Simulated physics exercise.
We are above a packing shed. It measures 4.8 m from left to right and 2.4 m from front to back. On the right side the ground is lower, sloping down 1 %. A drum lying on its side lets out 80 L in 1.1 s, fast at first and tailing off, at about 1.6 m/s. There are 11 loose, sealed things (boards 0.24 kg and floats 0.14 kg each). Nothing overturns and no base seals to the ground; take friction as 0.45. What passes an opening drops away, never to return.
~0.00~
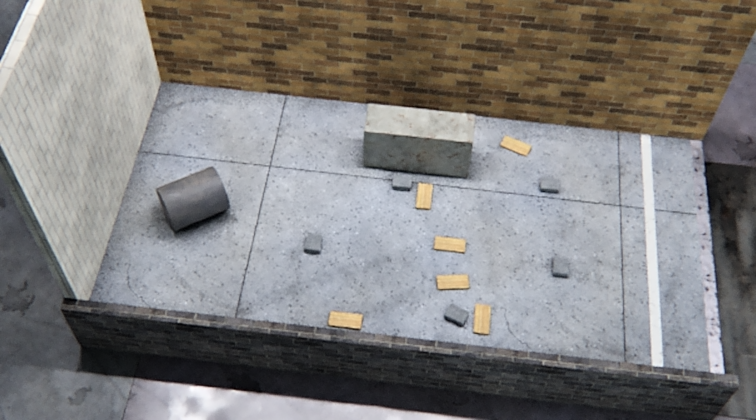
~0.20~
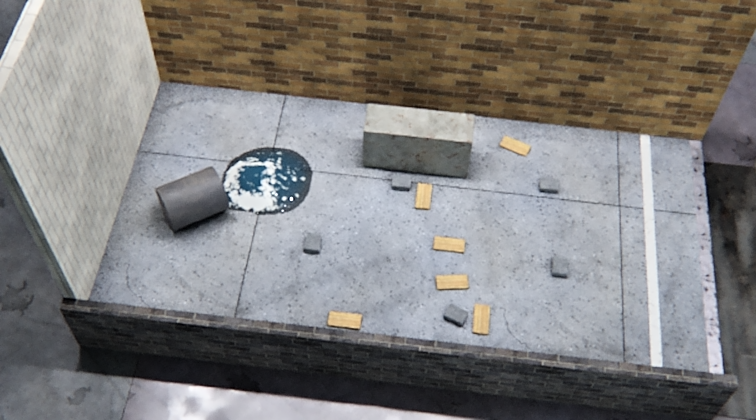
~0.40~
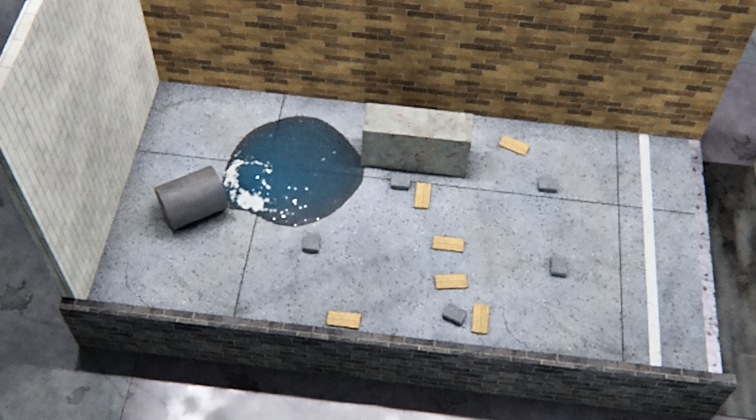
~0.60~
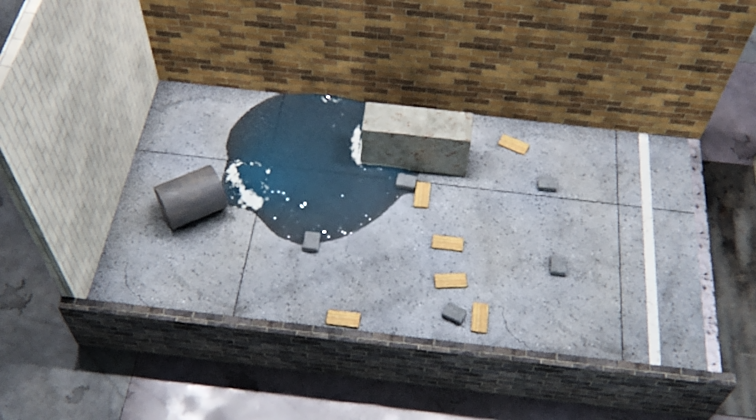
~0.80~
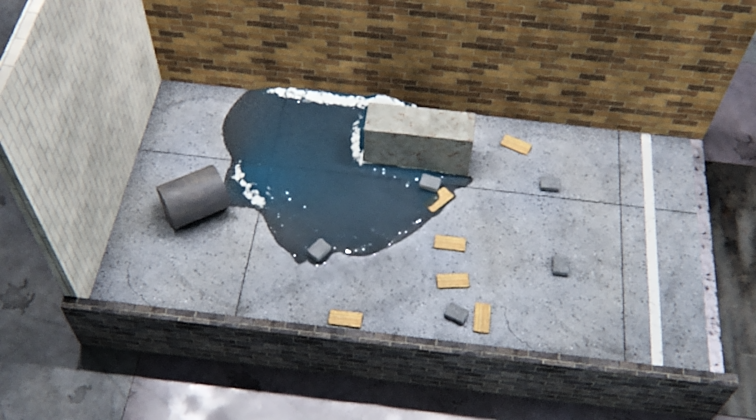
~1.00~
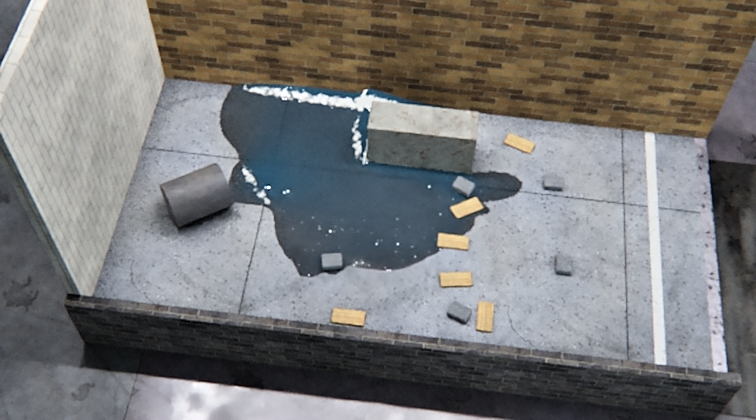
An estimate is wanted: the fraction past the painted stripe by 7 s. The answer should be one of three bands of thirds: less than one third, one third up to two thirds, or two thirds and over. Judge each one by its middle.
It falls in the band one third up to two thirds.
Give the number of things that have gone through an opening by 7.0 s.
By my count, 4.
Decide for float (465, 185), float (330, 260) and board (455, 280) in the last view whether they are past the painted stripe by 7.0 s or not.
Going one by one, I'd say it does, then it doesn't, then it doesn't.
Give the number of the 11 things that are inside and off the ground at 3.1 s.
Total: 3.
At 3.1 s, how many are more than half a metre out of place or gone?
At that time I count 7.
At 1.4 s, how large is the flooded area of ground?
Near 4.0 m2 in all.
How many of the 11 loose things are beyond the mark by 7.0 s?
Count: 6.
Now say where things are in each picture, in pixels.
A float at (402, 181) rests on the ground; a board at (424, 196) rests on the ground; water covers 0.0 m2; 0 of 11 have shifted, in the first picture.
A float at (402, 181) rests on the ground; a board at (424, 196) rests on the ground; 0.4 m2 under water; 0 of 11 have shifted, in the second picture.
A float at (401, 180), on the bottom; a board at (423, 195) rests on the ground; 1.0 m2 under water; 0 of 11 have shifted, in the third picture.
A float at (406, 180), on the bottom, 5 cm from its start; a board at (422, 194), on the bottom; water covers 1.8 m2; 1 of 11 have shifted, in the fourth picture.
A float at (430, 181) floats, 24 cm from its start; a board at (438, 199), on the bottom, 12 cm from its start; 2.3 m2 under water; 3 of 11 have shifted, in the fifth picture.
A float at (464, 185) floats, 49 cm from its start; a board at (467, 207), on the bottom, 35 cm from its start; water covers 2.9 m2; 3 of 11 have shifted, in the sixth picture.
After 1.4 s 0 of 11 are over the mark; 2 afloat.
After 3.1 s 4 of 11 are over the mark; 3 afloat.
After 4.9 s 6 of 11 are over the mark; 0 afloat.
After 7.0 s 6 of 11 are over the mark; 0 afloat.
